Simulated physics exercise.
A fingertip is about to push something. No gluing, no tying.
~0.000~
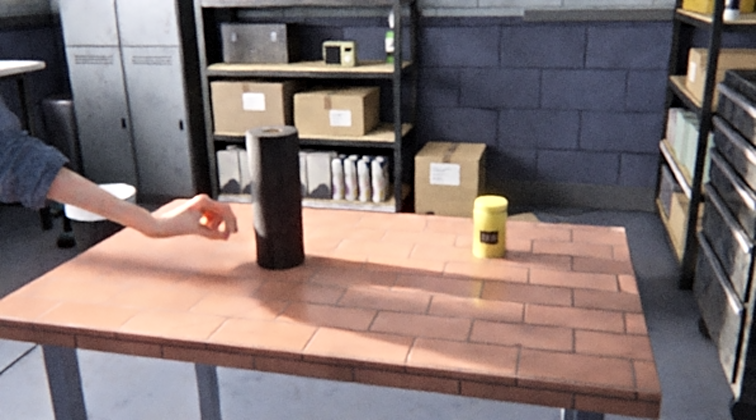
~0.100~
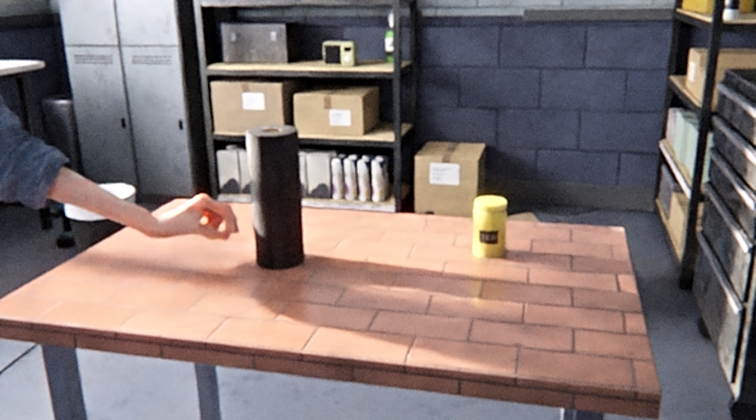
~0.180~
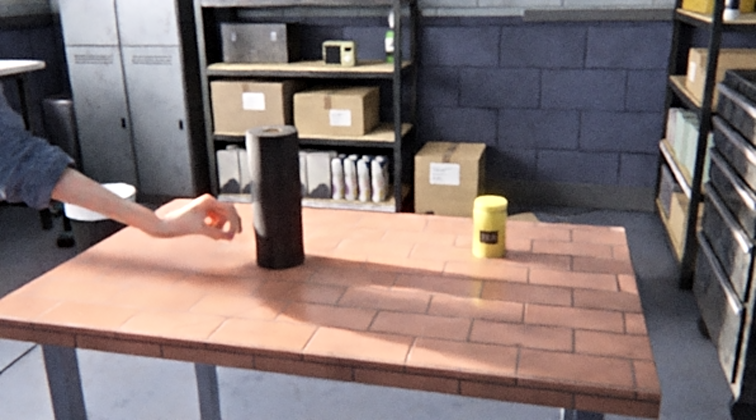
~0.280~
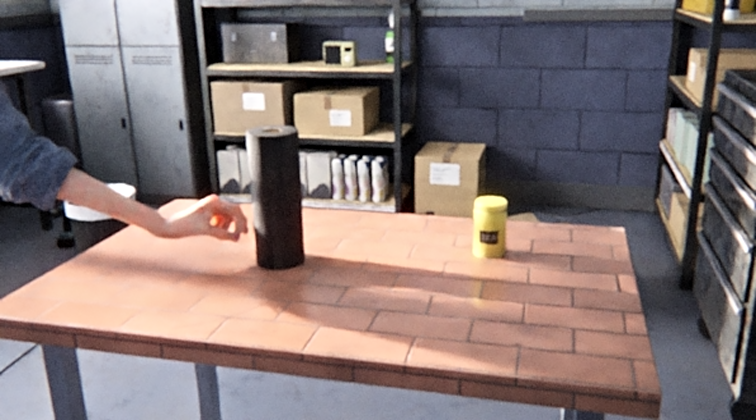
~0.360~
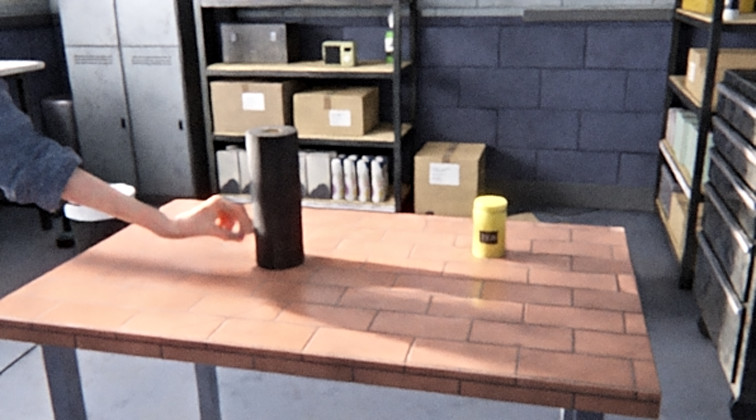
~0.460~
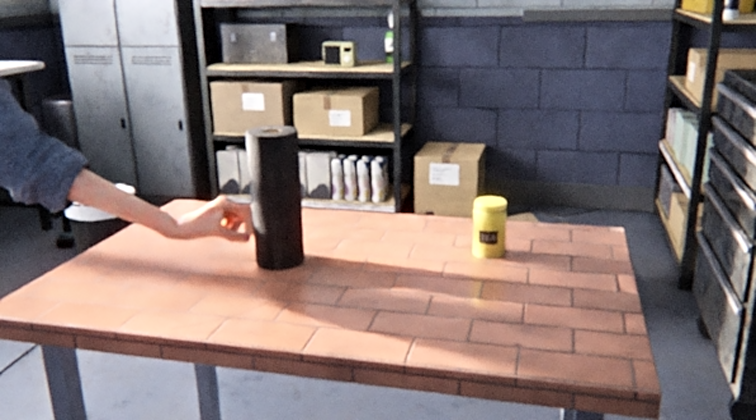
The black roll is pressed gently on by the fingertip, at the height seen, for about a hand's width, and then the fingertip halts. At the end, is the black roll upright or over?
It will still be on its base.
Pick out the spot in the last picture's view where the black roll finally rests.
At about (338, 201).
After 0.86 s, black roll slid a little near (299, 199).
After 1.26 s, black roll slid about its own width near (324, 200).
At rest (2.1 s), moved from the start, black roll. Seen from the same camera at the end, black roll near (338, 202).
